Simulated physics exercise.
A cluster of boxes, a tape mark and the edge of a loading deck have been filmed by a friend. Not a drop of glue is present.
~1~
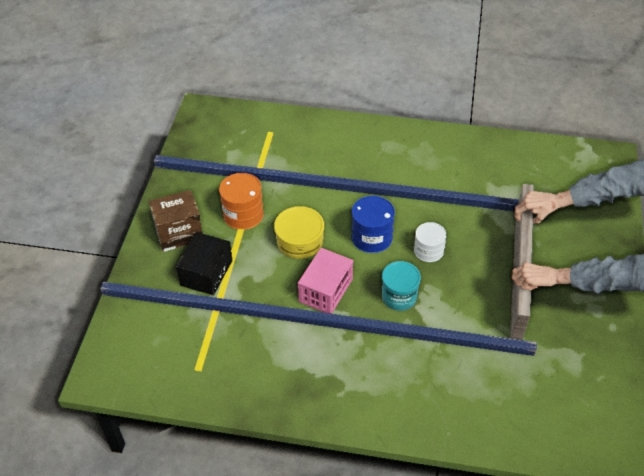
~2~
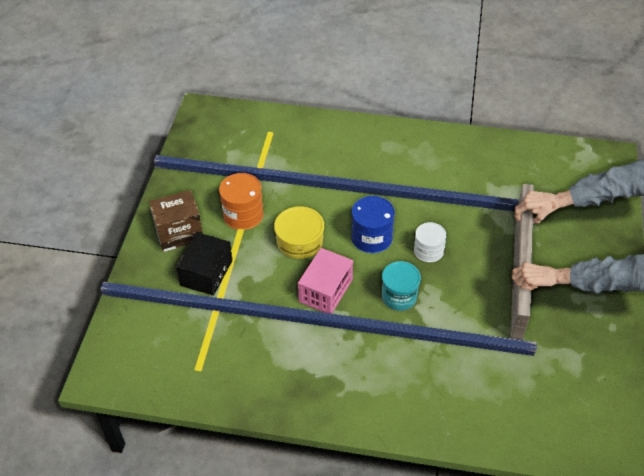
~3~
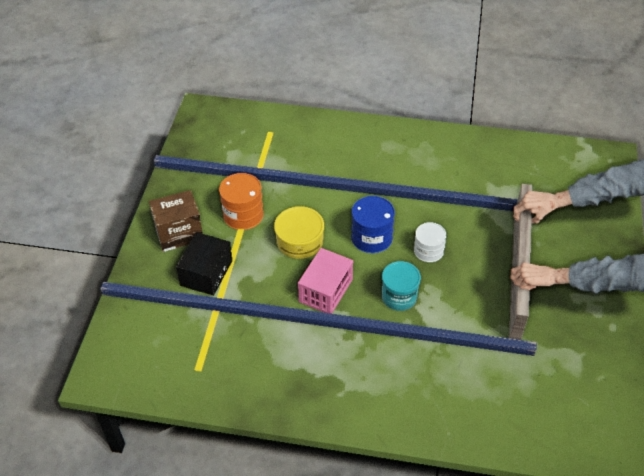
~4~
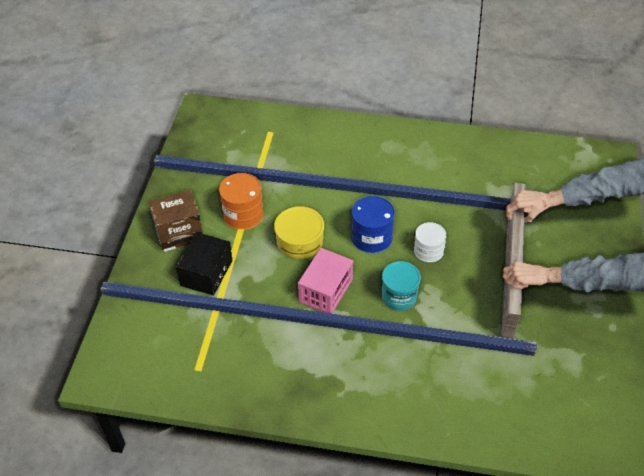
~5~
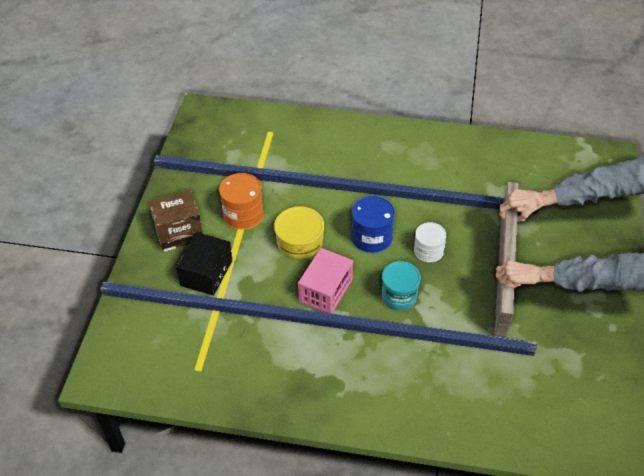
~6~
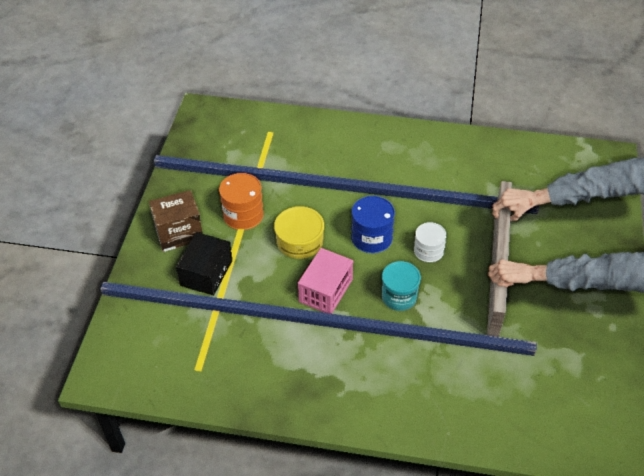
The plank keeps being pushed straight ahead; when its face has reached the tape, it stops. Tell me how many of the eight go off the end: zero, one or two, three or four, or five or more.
I expect none of them to drop off the edge.
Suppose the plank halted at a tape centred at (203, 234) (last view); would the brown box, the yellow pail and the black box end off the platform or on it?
The brown box does not stay; as for the yellow pail, it remains in place; and the black box does not stay.
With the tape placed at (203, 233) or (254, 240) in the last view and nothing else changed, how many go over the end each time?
First try 2, second try 0.
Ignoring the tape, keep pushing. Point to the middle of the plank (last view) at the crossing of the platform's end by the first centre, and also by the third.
First: Around (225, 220). Next: Around (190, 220).
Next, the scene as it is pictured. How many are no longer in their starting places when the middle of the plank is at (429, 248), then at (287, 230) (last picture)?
At the first place 1, at the second 7.
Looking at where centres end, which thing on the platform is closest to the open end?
Foremost, the brown box.
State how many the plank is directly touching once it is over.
That makes 3.
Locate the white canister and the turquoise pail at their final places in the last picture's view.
In the last picture the white canister sits around (223, 230) and the turquoise pail around (210, 260).
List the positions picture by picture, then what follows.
The first picture shows brown box (177, 221); black box (205, 264); orange canister (242, 201); plank (522, 260); tape (238, 238).
The second picture shows black box (205, 264); plank (522, 260).
The third picture shows orange canister (242, 201); pink crate (326, 281).
The fourth picture shows brown box (177, 221); blue canister (373, 225).
The fifth picture shows black box (205, 264); white canister (430, 242).
The sixth picture shows brown box (177, 221); black box (205, 264); orange canister (242, 201); plank (500, 258); tape (238, 238).
A little later, none off yet; brown box at rest near (177, 221); black box at rest near (205, 264); orange canister at rest near (242, 201).
When it is over, the number that fall off is zero.
